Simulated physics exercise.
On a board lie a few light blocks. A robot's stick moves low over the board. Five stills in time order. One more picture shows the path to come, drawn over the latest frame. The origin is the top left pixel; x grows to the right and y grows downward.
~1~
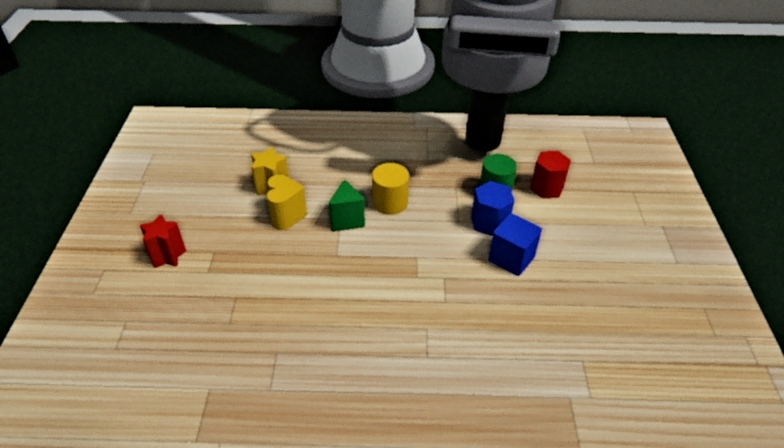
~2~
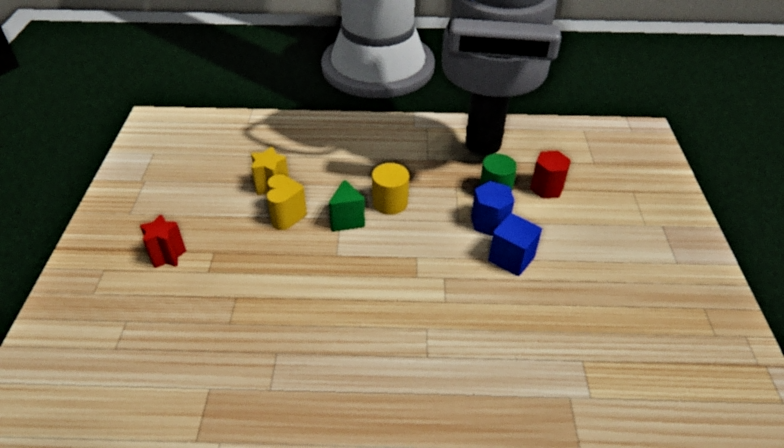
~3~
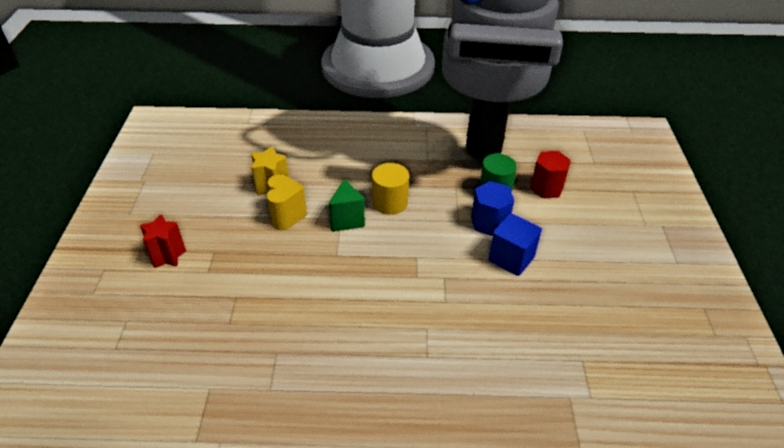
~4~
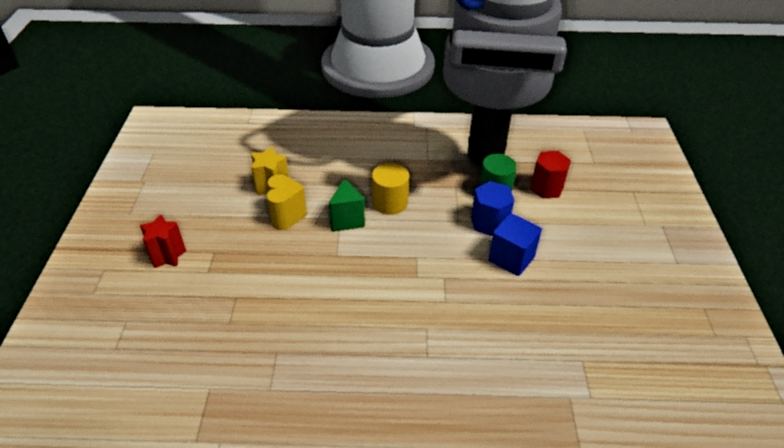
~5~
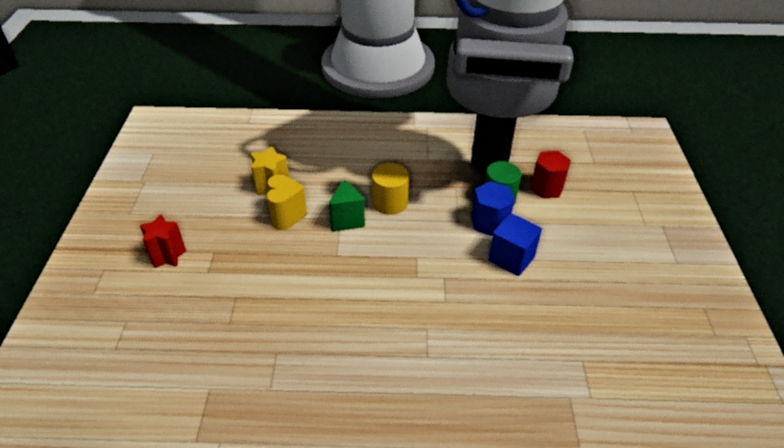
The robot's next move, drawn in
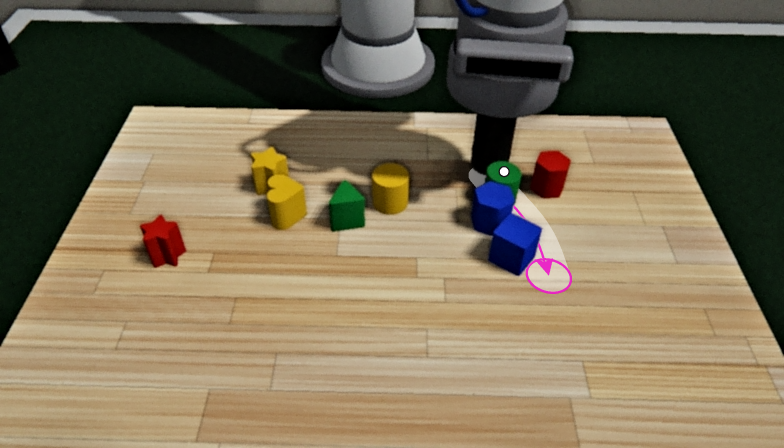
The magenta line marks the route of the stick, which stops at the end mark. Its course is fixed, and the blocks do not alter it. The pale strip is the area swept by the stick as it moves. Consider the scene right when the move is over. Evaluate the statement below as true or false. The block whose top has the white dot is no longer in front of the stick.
It is false.
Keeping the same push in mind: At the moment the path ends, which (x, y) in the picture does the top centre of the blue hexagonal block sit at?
Most likely (489, 210).
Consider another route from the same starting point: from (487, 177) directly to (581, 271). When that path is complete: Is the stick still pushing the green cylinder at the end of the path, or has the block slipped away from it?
The green cylinder is left behind or beside.
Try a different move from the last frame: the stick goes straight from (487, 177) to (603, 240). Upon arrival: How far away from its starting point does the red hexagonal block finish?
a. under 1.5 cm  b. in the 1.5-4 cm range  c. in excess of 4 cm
My pick is b.
The drawn path runs from (487, 177) by way of (525, 220) to (549, 276); the dot is on the green cylinder.
The first path, step by step. One third of the way, stick at (516, 194); blue hexagonal block at (490, 210), turned 45° clockwise; green cylinder at (525, 204).
Two thirds of the way, stick at (539, 227); blue hexagonal block at (489, 210), turned 50° clockwise; green cylinder at (536, 238); blue square block at (511, 257).
At the end, stick at (552, 264); blue hexagonal block at (489, 210), turned 50° clockwise; green cylinder at (538, 274); blue square block at (498, 275), turned 50° clockwise; red hexagonal block not moved.
